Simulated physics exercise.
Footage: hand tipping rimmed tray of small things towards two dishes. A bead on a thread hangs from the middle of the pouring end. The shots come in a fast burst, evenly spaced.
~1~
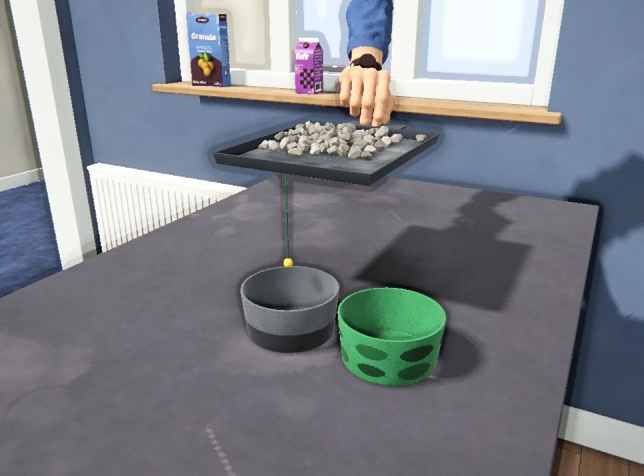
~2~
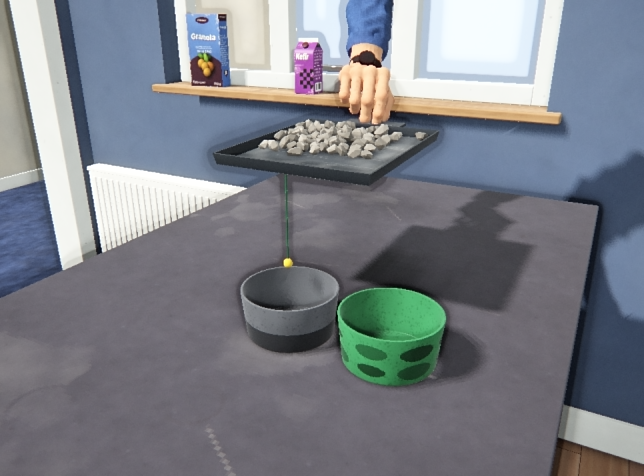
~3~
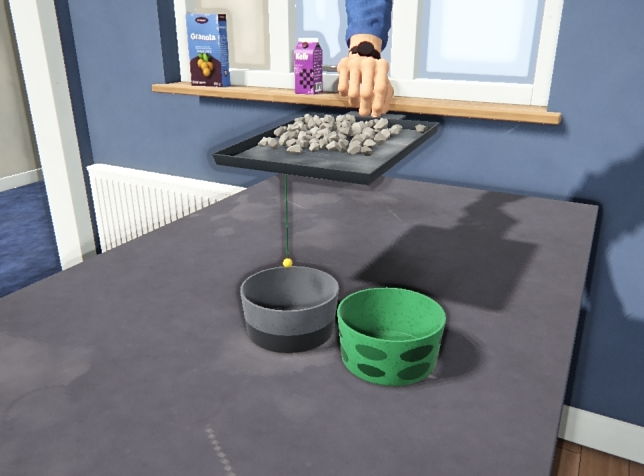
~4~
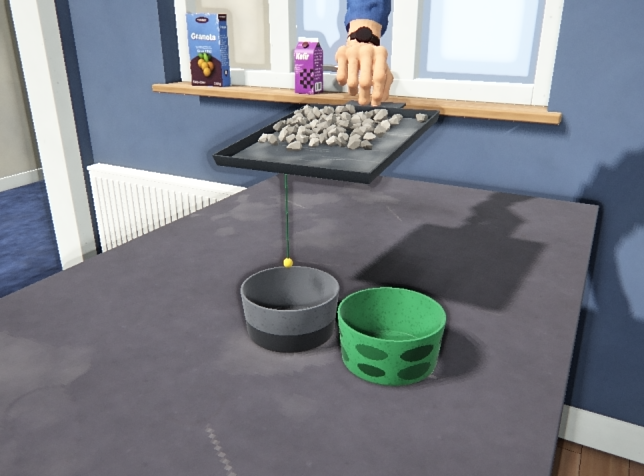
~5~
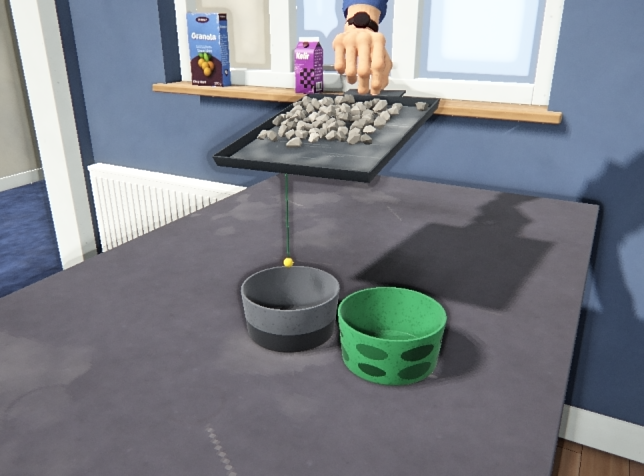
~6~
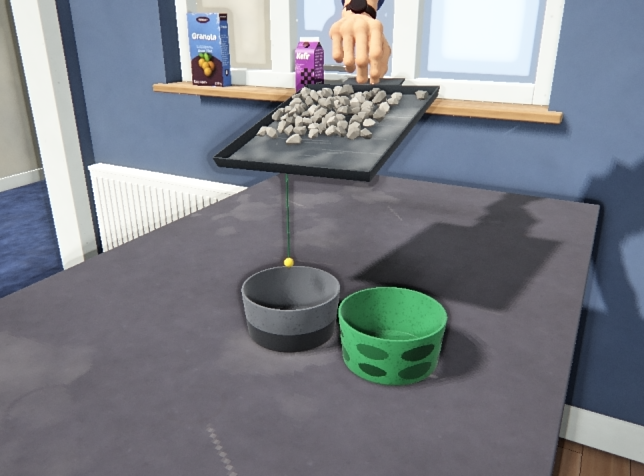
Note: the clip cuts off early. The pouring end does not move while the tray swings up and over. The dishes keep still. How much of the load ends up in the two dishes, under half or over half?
So the dishes get the minority of the load, I reckon.
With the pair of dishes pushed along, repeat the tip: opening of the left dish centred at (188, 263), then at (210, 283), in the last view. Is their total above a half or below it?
At place one the bulk; at place two the bulk.
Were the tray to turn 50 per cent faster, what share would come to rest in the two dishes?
It would be close to 30 per cent.
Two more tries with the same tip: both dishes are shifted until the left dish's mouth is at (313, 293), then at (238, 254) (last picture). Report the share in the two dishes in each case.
Trial 1: 20 percent; trial 2: 10 percent.
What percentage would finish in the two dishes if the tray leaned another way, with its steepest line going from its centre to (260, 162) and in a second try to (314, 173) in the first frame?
The first try gives close to 0 per cent, the second close to 70 per cent.
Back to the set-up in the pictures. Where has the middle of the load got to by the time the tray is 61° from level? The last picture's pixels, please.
About (259, 154).
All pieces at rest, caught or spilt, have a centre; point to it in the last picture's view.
Near (241, 321).
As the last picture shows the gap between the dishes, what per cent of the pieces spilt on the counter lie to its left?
Close to 100 per cent.
Soon, tray tipped steeply; most on the tray; a stray few in the left dish; a stray few outside both; about a quarter in the air.
A while on, tray tipped past a quarter turn; a small part on the tray; about a quarter in the left dish; about half outside both; a small part in the air.
Towards the end, tray tipped past a quarter turn; about a third in the left dish; about two thirds outside both.
Finally, tray tipped past a quarter turn; none in the right dish; about a third in the left dish; about two thirds outside both.
